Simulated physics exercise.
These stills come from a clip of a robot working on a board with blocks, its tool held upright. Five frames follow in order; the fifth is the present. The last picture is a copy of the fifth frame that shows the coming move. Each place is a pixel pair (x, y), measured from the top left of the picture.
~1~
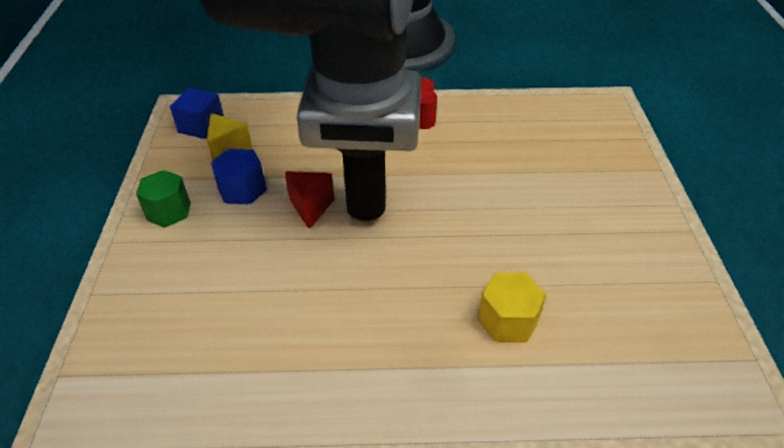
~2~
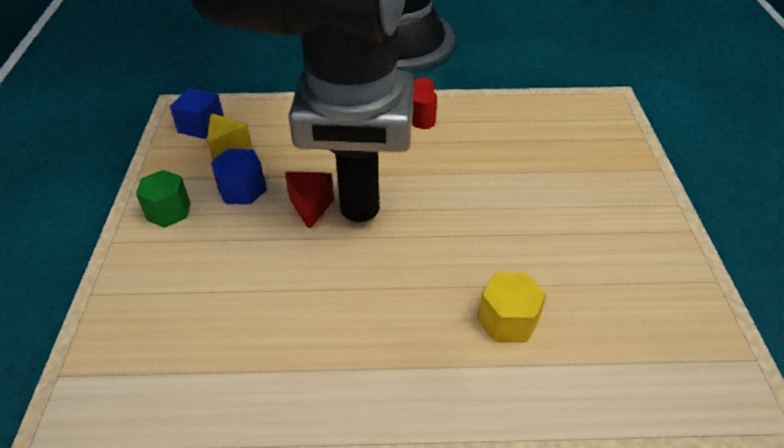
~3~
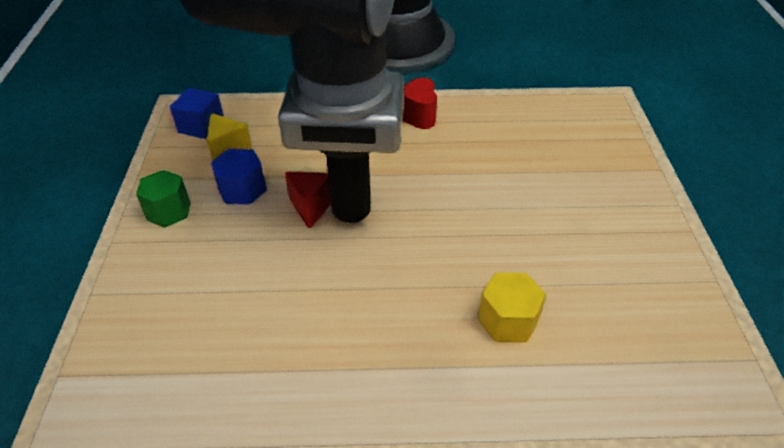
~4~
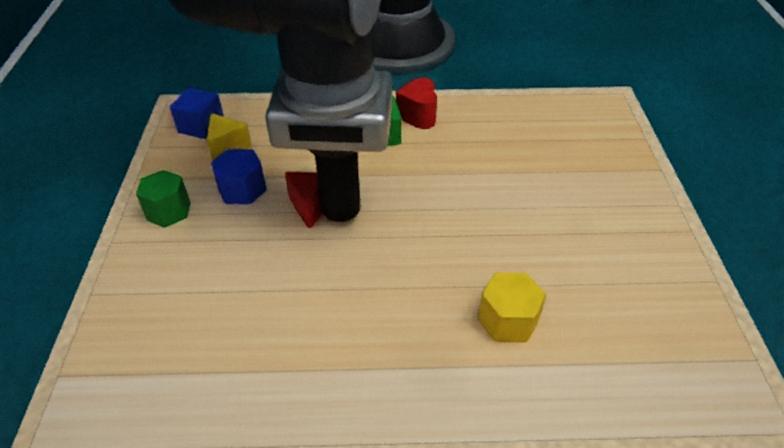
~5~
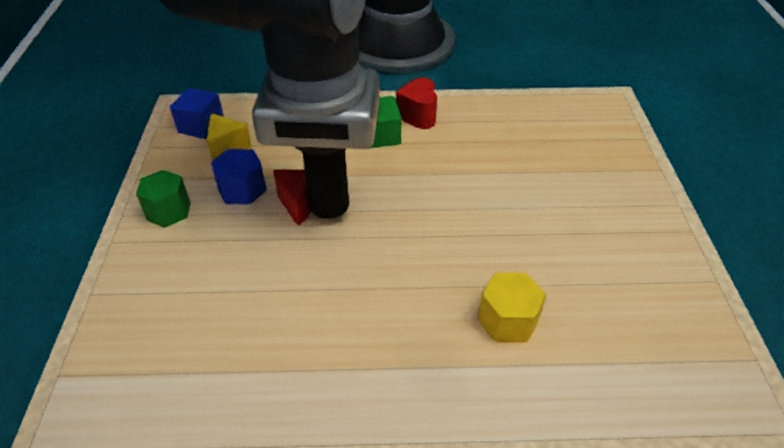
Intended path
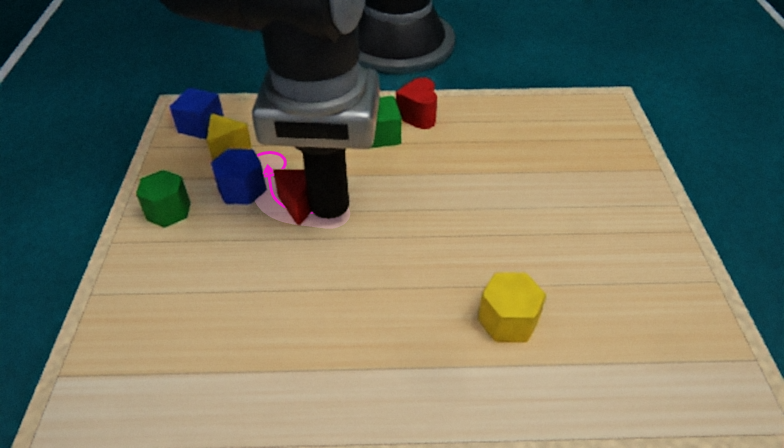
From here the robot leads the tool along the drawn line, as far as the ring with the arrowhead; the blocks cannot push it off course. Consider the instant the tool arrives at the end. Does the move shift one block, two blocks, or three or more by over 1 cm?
The count will be 3 or more.
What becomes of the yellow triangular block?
At the end of the path, the yellow triangular block has moved off its old spot.
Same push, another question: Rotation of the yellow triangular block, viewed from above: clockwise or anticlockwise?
It spins clockwise.
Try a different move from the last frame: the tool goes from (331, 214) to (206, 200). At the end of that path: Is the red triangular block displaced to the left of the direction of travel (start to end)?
No
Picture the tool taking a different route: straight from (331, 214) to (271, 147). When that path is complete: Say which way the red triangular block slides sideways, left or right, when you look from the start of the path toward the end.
Facing from start to end, it shifts left.
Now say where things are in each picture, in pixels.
Tool tip at (366, 207); block tops, yellow triangular block at (222, 126); blue six-sided block at (236, 163); red triangular block at (307, 182), in the first picture.
Tool at (360, 208); blocks unchanged, in the second picture.
Tool at (351, 209); blocks unchanged, in the third picture.
Tool at (341, 208); blocks unchanged, in the fourth picture.
Tool at (330, 205); yellow triangular block at (222, 126); blue six-sided block at (236, 163); red triangular block at (296, 179), in the fifth picture.
Path on the board, from (331, 214) via (292, 209) and (271, 189), ending at (267, 164).
What follows on the original path. One third of the way, tool at (289, 199); blue six-sided block at (223, 158), turned 30° anticlockwise; red triangular block at (259, 168), turned 25° clockwise.
Two thirds of the way, tool at (269, 179); yellow triangular block at (220, 125), turned 15° clockwise; blue six-sided block at (205, 153), turned 50° anticlockwise; red triangular block at (242, 149).
At the end, tool at (265, 155); yellow triangular block at (212, 119), turned 25° clockwise; blue six-sided block at (203, 153), turned 60° anticlockwise; red triangular block at (231, 133), turned 15° anticlockwise.
